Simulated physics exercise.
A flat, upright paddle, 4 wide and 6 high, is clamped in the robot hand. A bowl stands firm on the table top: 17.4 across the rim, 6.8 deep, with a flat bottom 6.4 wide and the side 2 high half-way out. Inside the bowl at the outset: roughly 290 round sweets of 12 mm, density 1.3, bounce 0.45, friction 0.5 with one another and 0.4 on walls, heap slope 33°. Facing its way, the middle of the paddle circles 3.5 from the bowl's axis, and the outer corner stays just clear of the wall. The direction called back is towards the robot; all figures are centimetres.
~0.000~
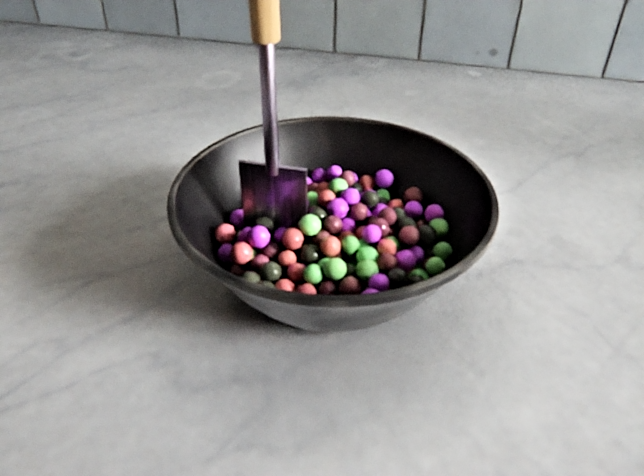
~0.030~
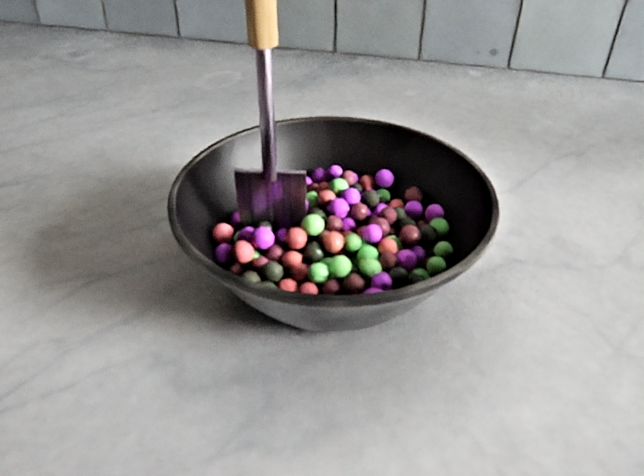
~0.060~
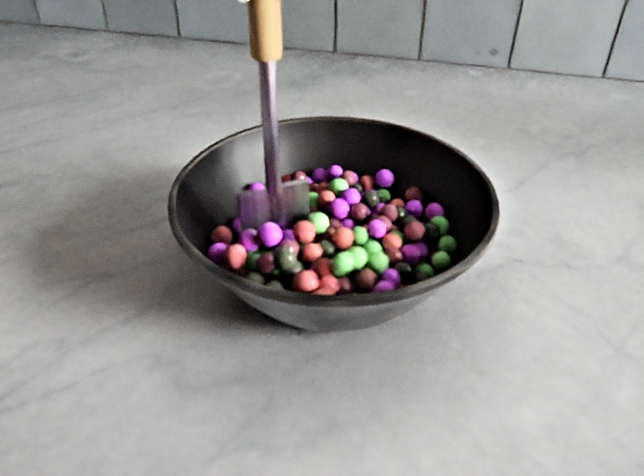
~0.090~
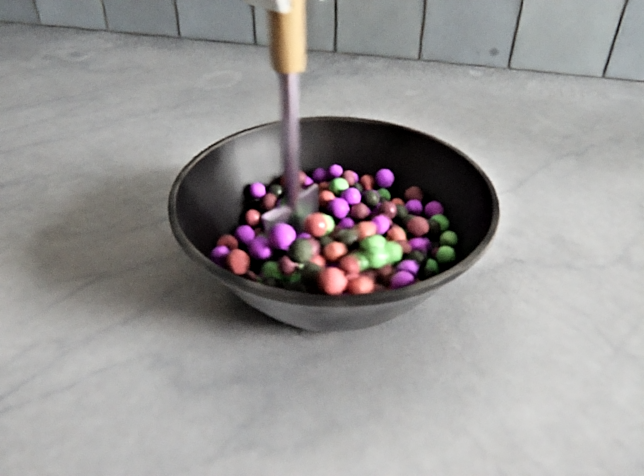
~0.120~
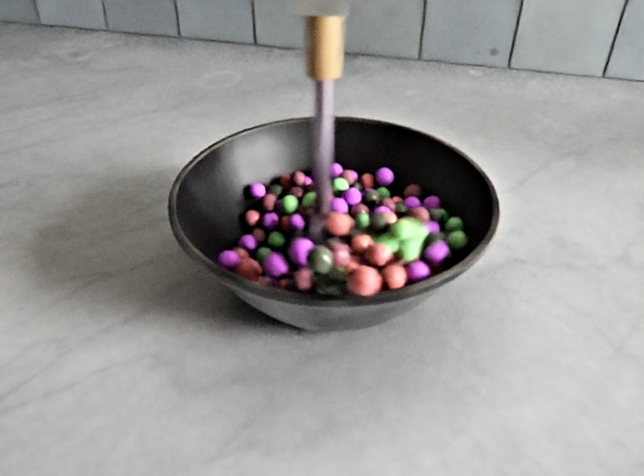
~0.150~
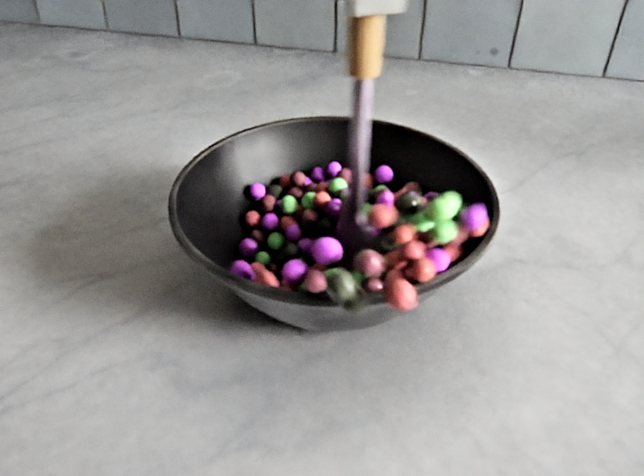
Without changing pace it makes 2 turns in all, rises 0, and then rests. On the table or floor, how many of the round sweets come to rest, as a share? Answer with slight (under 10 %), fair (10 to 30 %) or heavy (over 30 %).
Heavy.
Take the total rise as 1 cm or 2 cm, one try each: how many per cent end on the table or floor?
Estimates: 35 % and 30 %.
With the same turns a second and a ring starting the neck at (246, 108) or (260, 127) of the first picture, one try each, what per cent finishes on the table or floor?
Around 35 per cent on the first try, around 40 per cent on the second.
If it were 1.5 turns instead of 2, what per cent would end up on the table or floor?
Then some 35 per cent.
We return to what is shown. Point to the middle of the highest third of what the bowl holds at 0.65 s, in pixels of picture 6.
In the last picture it sits around (413, 172).
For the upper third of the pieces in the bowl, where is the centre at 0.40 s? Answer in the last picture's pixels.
(235, 187), roughly.
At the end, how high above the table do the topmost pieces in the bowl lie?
Height: Roughly 6.0 cm.
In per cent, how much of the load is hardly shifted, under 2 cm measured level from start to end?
Around 5 per cent.
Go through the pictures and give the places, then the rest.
The paddle neck at (271, 141), 0° round; upper third of the load around (338, 228), from x 225 to 445, top at y 175; 294 in the bowl, in the first frame.
The paddle neck at (269, 147), 11° round; upper third of the load around (338, 232), from x 225 to 445, top at y 175, in the second frame.
The paddle neck at (272, 162), 37° round; upper third of the load around (338, 239), from x 220 to 445, top at y 175, in the third frame.
The paddle neck at (291, 176), 65° round; upper third of the load around (347, 248), from x 220 to 450, top at y 175, in the fourth frame.
The paddle neck at (322, 183), 94° round; upper third of the load around (371, 250), from x 230 to 455, top at y 170; 293 in the bowl, 1 in flight or on the tool, in the fifth frame.
The paddle neck at (357, 182), 122° round; upper third of the load around (398, 238), from x 240 to 475, top at y 170; 291 in the bowl, 3 in flight or on the tool, in the sixth frame.
After 0.40 s, 354° round, highest piece 11 above the table; 229 in the bowl, 44 on the table or floor, 21 in flight or on the tool.
After 0.65 s, 225° round, highest piece 9 above the table; 192 in the bowl, 88 on the table or floor, 14 in flight or on the tool.
After 0.97 s, 0° round, highest piece 6 above the table; 173 in the bowl, 121 on the table or floor.
After 1.67 s, 0° round, highest piece 6 above the table; 173 in the bowl, 121 on the table or floor.
In the end, 173 in the bowl, 121 on the table or floor. That is 41 % on the table or floor.
